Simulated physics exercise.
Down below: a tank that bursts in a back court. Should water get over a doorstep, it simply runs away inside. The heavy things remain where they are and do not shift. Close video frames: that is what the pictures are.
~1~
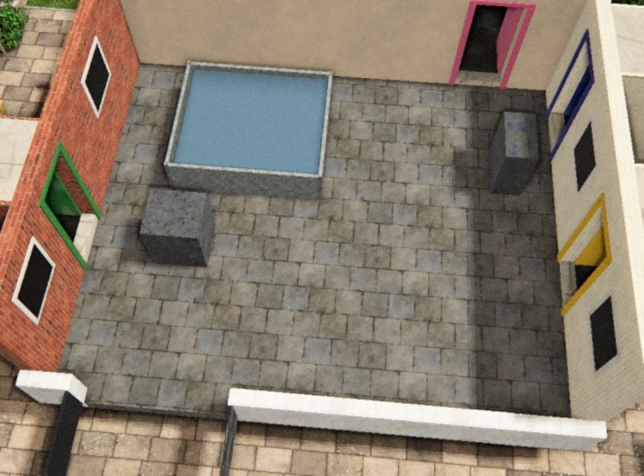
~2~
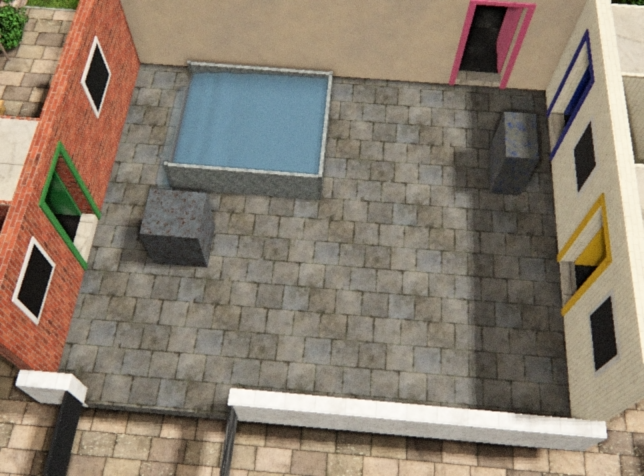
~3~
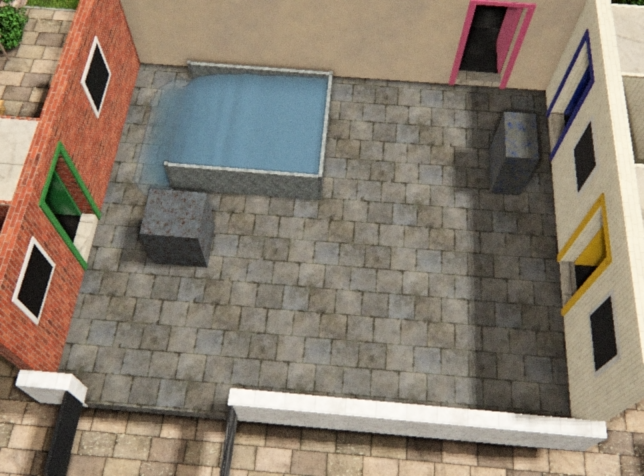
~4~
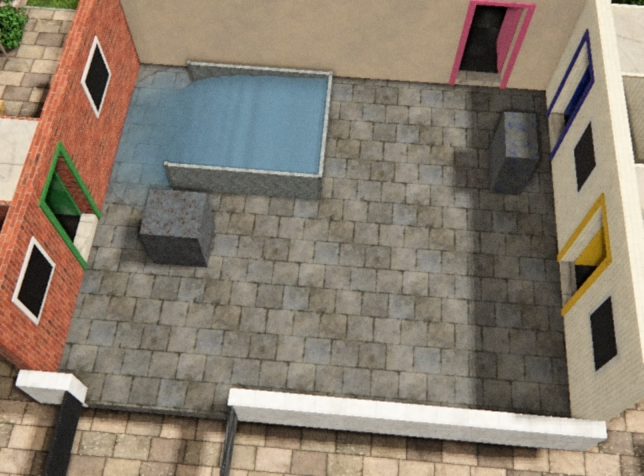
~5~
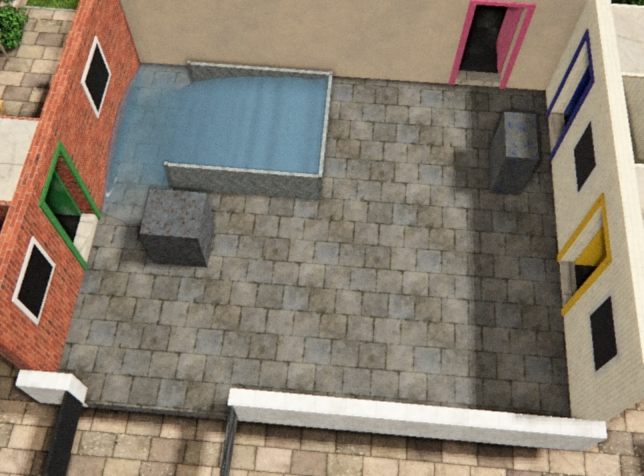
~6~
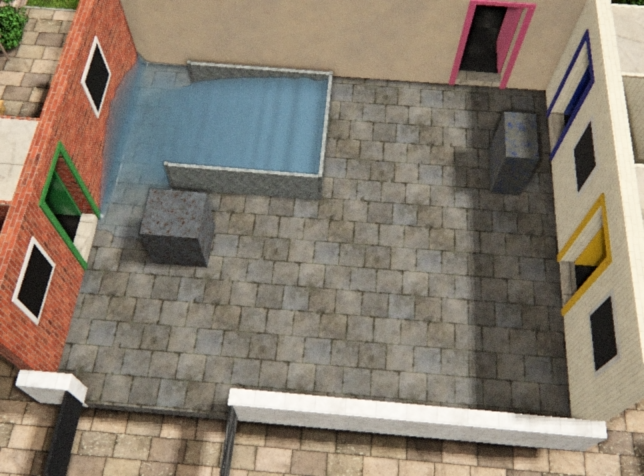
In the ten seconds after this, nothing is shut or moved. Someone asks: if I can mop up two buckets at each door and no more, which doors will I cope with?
One by one: Blue door: Limit not exceeded; yellow door: Limit not exceeded; pink door: Limit not exceeded; green door: Limit not exceeded.
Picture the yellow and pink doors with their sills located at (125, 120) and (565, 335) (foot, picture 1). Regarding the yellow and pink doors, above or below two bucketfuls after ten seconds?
As I see it, the yellow door crosses the limit, and the pink door remains below the limit.
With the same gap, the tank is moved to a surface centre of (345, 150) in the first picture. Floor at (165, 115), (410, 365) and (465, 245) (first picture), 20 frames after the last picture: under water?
Readings in order: Flood; no flood; no flood.
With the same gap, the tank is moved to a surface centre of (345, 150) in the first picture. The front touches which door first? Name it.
First comes the green door.
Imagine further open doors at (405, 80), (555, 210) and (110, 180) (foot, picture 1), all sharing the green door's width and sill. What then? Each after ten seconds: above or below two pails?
In order: Falls short, falls short, exceeds it.
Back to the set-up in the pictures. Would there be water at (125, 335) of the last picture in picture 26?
Looking there, it would be swamped.
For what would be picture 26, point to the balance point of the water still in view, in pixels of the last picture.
My guess is about (205, 157).
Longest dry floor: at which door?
The yellow door.
A moment on, water covers 10 % of the floor; the blue door not reached, the yellow door not reached, the pink door not reached, the green door wet at the sill, nothing in.
Next, water covers 25 % of the floor; the blue door not reached, the yellow door not reached, the pink door not reached, the green door wet at the sill, nothing in.
Then, water covers 40 % of the floor; the blue door not reached, the yellow door not reached, the pink door wet at the sill, nothing in, the green door wet at the sill, nothing in.
Later, water covers 55 % of the floor; the blue door under two buckets in, the yellow door wet at the sill, nothing in, the pink door wet at the sill, nothing in, the green door under two buckets in.
In the end, water covers 90 % of the floor; the blue door under two buckets in, the yellow door wet at the sill, nothing in, the pink door wet at the sill, nothing in, the green door under two buckets in.
